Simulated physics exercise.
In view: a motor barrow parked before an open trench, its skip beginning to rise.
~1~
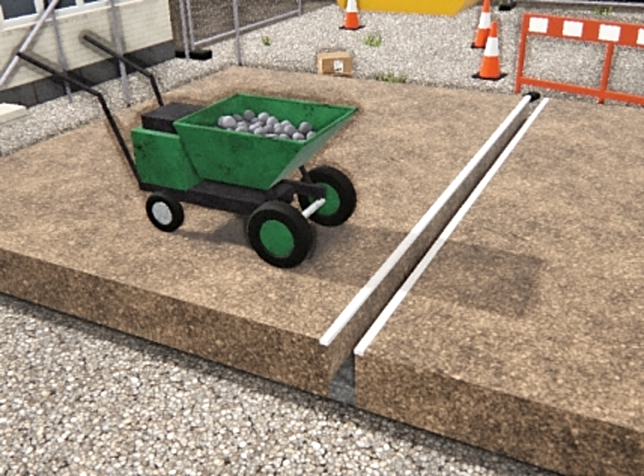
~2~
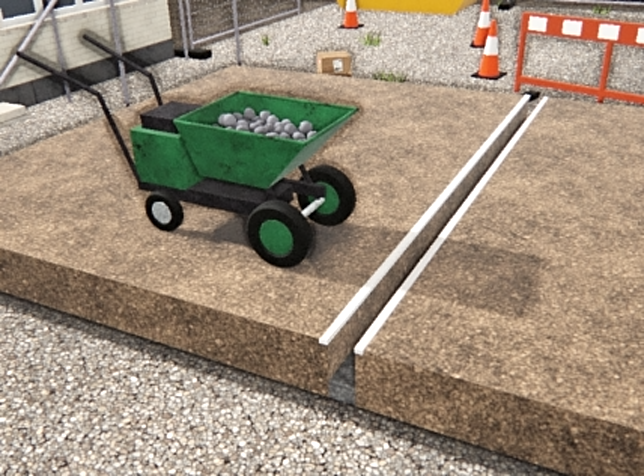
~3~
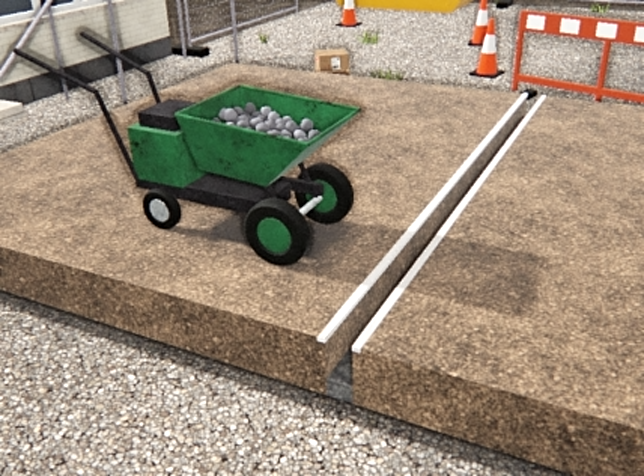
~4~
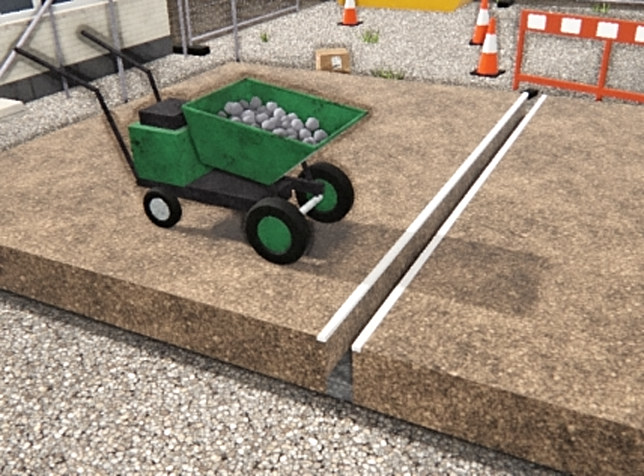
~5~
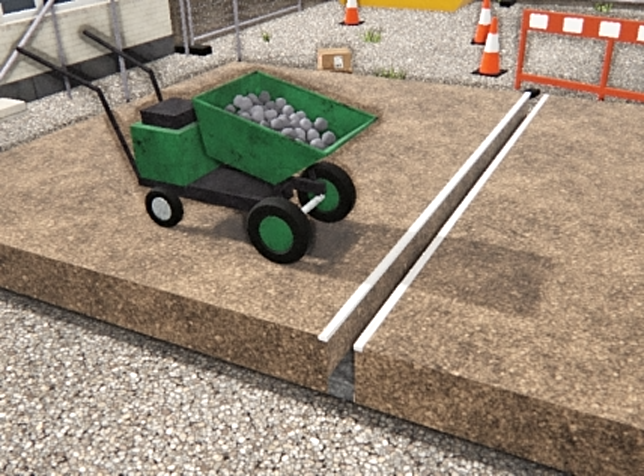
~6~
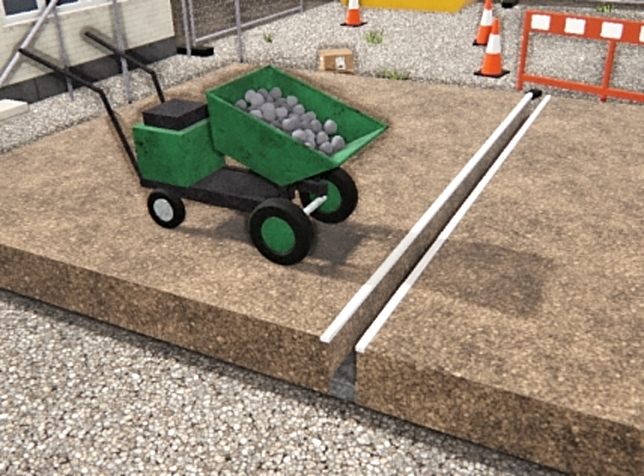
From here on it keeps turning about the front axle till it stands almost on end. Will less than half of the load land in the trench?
Yes. Half not reached.
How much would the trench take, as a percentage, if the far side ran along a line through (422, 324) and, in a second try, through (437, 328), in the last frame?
First one: 90 per cent; second one: 100 per cent.
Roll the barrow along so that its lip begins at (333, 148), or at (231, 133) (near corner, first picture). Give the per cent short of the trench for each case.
Roughly 0 per cent at the first spot and 70 per cent at the second.
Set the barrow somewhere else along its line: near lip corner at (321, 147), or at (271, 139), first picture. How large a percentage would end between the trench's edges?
Around 10 % the first time and around 60 % the second.
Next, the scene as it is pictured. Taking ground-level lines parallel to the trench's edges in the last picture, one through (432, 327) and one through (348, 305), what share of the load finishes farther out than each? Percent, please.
Respectively 20 and 100 percent.
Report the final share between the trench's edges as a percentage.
My estimate is about 35 in a hundred.
Just after the last frame, skip tipped steeply; every one in the skip.
A moment on, skip tipped steeply; the larger part in the skip; just a few in or heaped over the trench; about a tenth beyond it; just a few falling.
Further on, skip tipped right over; about a tenth in the skip; roughly a quarter in or heaped over the trench; roughly two thirds beyond it.
When it is over, skip tipped right over; roughly a third in or heaped over the trench; roughly two thirds beyond it.
